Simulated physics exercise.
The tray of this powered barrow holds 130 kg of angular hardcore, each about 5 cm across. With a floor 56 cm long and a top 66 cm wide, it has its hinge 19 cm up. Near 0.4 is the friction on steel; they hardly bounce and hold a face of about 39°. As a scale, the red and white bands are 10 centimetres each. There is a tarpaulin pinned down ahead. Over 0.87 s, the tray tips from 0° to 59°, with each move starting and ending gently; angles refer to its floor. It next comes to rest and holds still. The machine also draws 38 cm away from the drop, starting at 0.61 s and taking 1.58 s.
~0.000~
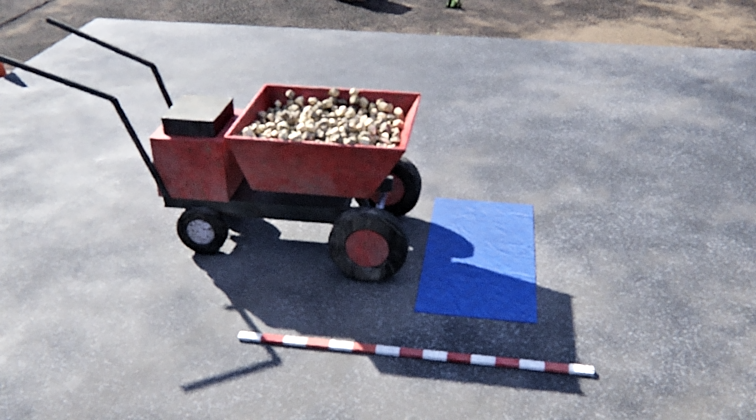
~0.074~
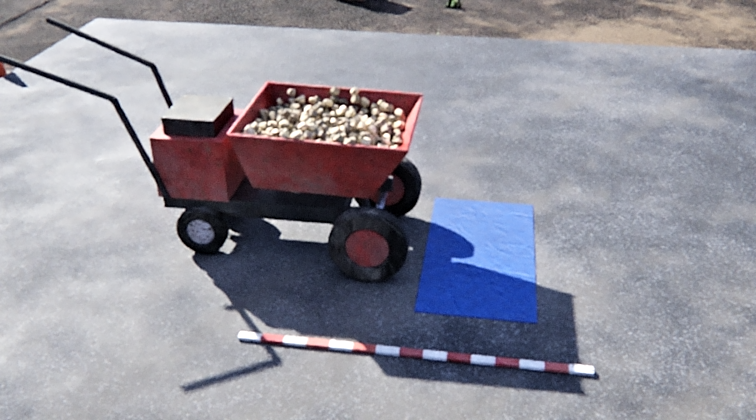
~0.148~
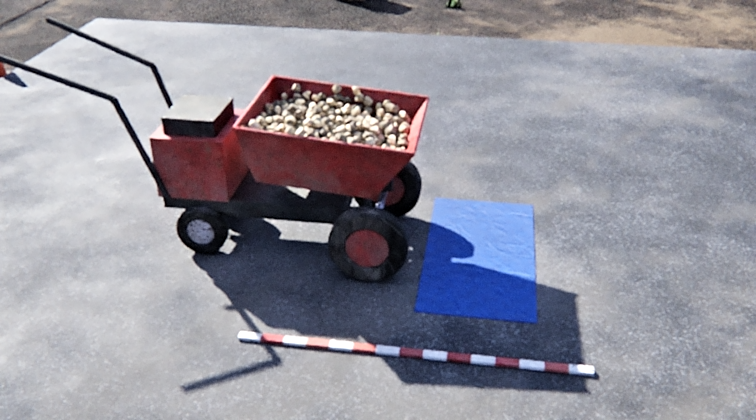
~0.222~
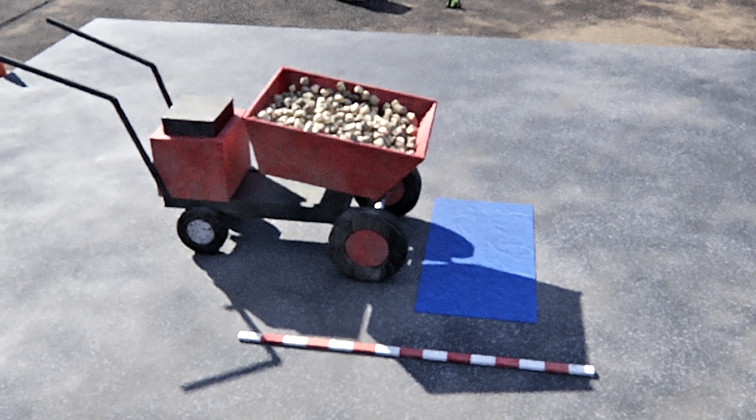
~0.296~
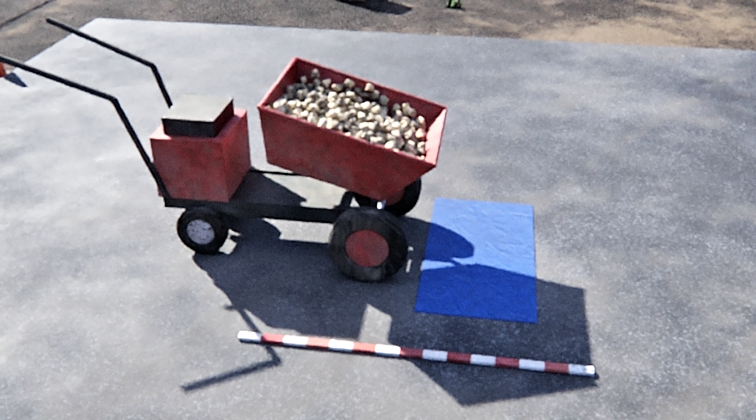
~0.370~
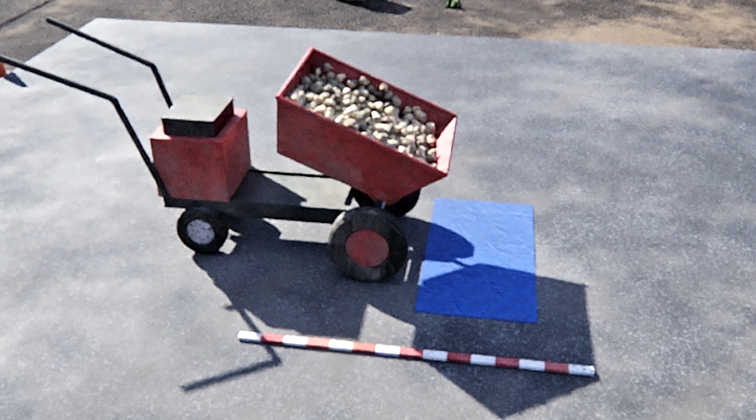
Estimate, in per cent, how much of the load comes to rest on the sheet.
25 %.
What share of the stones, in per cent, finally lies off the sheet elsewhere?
I'd say close to 5 per cent of the whole load.
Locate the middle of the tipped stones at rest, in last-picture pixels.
The tipped stones centre close to (502, 253).
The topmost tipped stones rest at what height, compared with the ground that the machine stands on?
Top of heap: Approx. 12 cm above the machine's ground.
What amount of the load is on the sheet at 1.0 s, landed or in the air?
By that moment, roughly 5 per cent of the load.
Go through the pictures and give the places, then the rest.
Lip at (405, 151), floor tilted 0°, highest stones at (320, 103), in the first picture.
Lip at (407, 151), floor tilted 1°, highest stones at (322, 103); the stones move at 0.2 m/s on average, in the second picture.
The tray is at 5°, its lip at (414, 154); the top of the load is at (313, 102); the stones move at 0.5 m/s on average, in the third picture.
The tray is at 10°, its lip at (424, 159); the top of the load is at (314, 97); the stones move at 0.7 m/s on average, in the fourth picture.
The tray is at 16°, its lip at (435, 166); the top of the load is at (306, 91); the stones move at 0.8 m/s on average, in the fifth picture.
Lip at (447, 175), floor tilted 23°, highest stones at (315, 81); the stones move at 0.9 m/s on average, in the sixth picture.
After 0.6 s the floor is at 50°; 100 % in the tray; the foremost stones are at (469, 195).
After 1.0 s the floor is at 59°; 94 % in the tray, 6 % on the sheet; the foremost stones are at (519, 255).
After 2.6 s the floor is at 59°; 65 % in the tray, 1 % short of the sheet, 27 % on the sheet, 7 % off the sheet elsewhere; the foremost stones are at (628, 270).
After 4.6 s the floor is at 59°; 65 % in the tray, 1 % short of the sheet, 27 % on the sheet, 7 % off the sheet elsewhere; the foremost stones are at (628, 270).
